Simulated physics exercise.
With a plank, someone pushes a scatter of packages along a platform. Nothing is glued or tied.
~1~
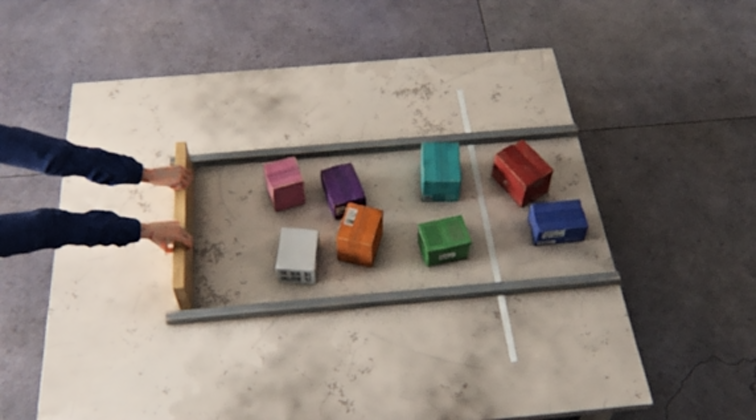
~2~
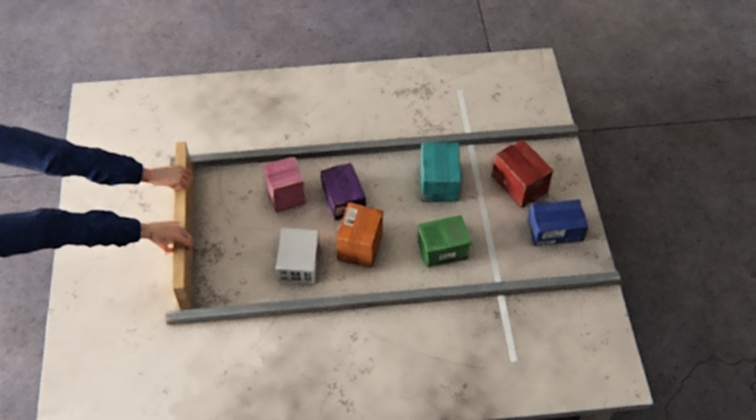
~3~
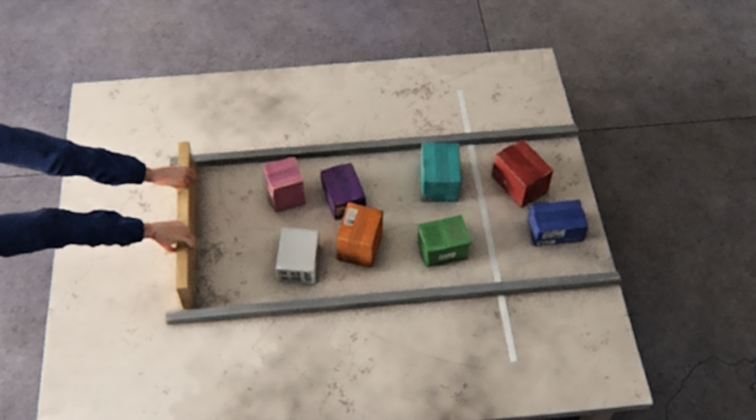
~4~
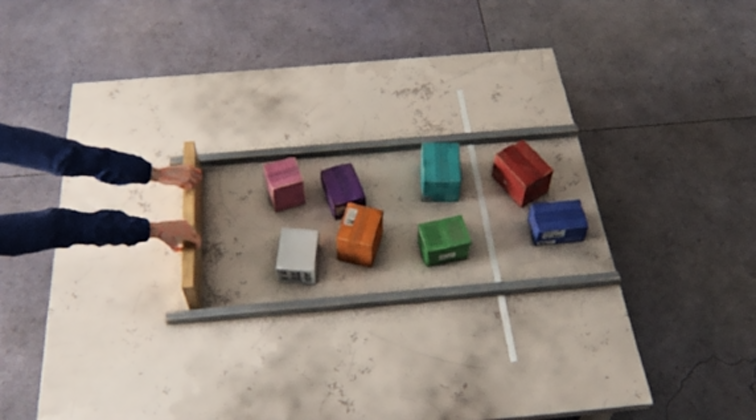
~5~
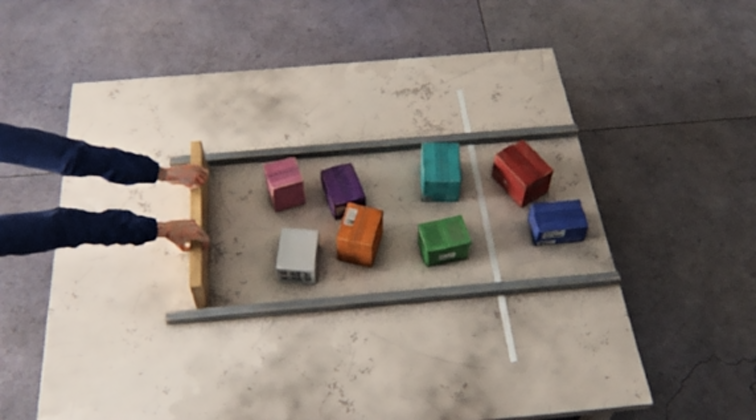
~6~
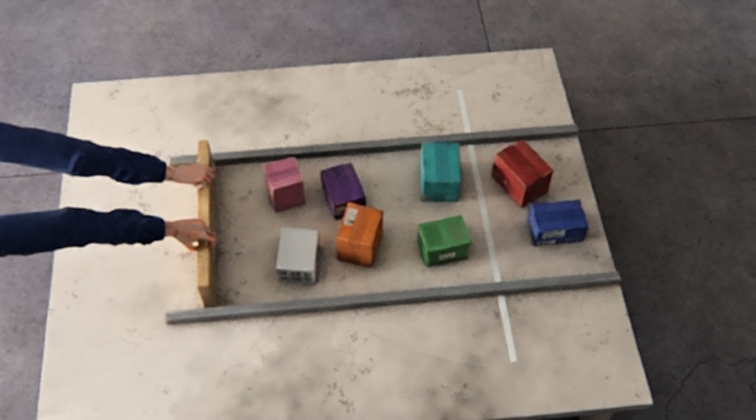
Two hands in dark blue sleeves grip a wooden plank at the left end of a pale, stained platform, seen from above on a grey floor. Between two grey rails lie pink, purple, white and orange packages, then turquoise and green ones, with red and blue beyond a white tape line at right. The hands slide the plank slightly rightward, touching no package, while everything else stays still.
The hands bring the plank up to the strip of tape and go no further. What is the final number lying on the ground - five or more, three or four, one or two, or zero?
After that push, what drops off the edge is fewer than three, not none.
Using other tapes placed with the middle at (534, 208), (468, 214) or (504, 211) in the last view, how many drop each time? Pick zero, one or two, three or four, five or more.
Taking the places in the order asked: Three to four, then either one or two, then just one or two.
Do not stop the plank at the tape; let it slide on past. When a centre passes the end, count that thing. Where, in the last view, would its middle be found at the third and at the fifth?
At (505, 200) for the third, at (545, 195) for the fifth.
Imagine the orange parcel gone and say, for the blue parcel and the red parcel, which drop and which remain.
The blue parcel survives, the red parcel drops off.
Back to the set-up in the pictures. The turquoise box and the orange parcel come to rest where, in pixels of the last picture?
Roughly (560, 161); the other one roughly (543, 216).
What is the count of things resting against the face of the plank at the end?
Looks like 2 of them, all told.
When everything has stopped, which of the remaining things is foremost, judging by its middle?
The green tote winds up nearest.
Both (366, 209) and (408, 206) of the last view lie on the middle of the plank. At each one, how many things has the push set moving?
6 by the first point, 7 by the second.
Early on, none off yet; blue parcel at rest near (558, 222); red parcel at rest near (522, 173); turquoise box at rest near (440, 172).
Finally, the number that fall off is one or two; lost, red parcel and blue parcel.
